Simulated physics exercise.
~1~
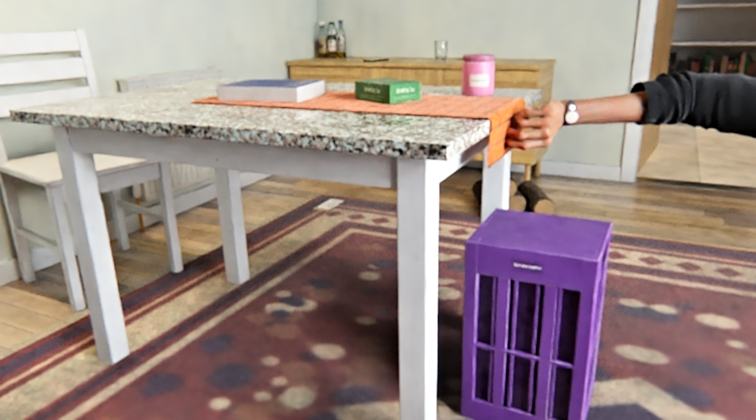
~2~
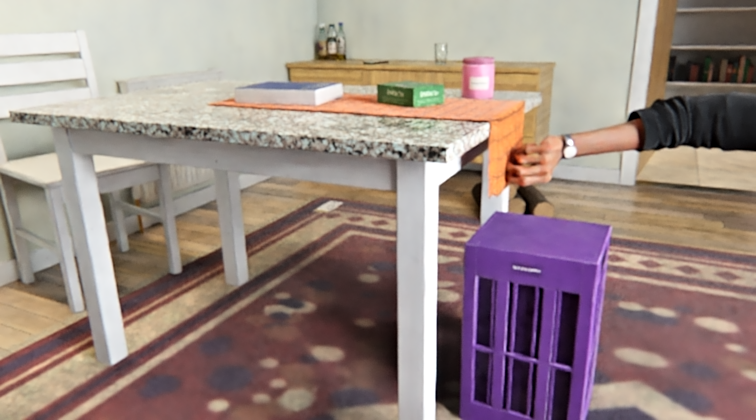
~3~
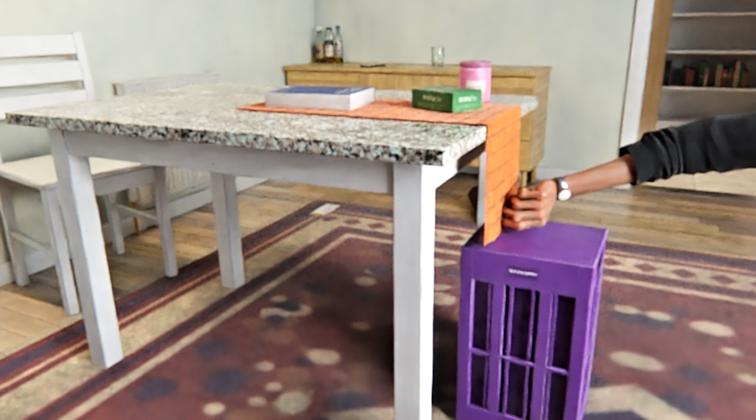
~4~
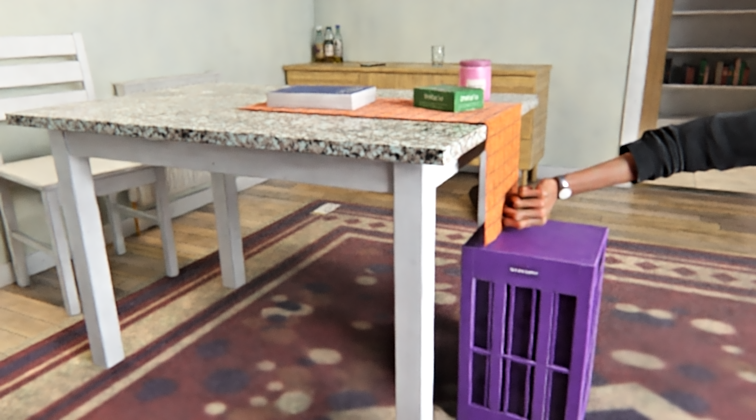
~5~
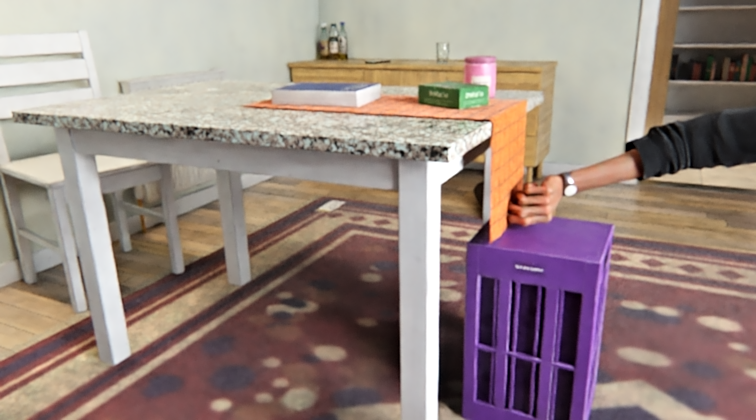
A hand in a dark sleeve, wearing a watch, reaches in from the right and grips the hanging end of an orange cloth on a speckled table with white legs, seen from the side in a room with a patterned rug. A blue book and a green packet rest on the cloth, a pink jar stands near the far edge, and a purple crate sits below. The hand draws the cloth slowly down, and the book and packet slide right with it. The hem reaches the crate and the pulling stops. The book, packet and jar all remain on the table.
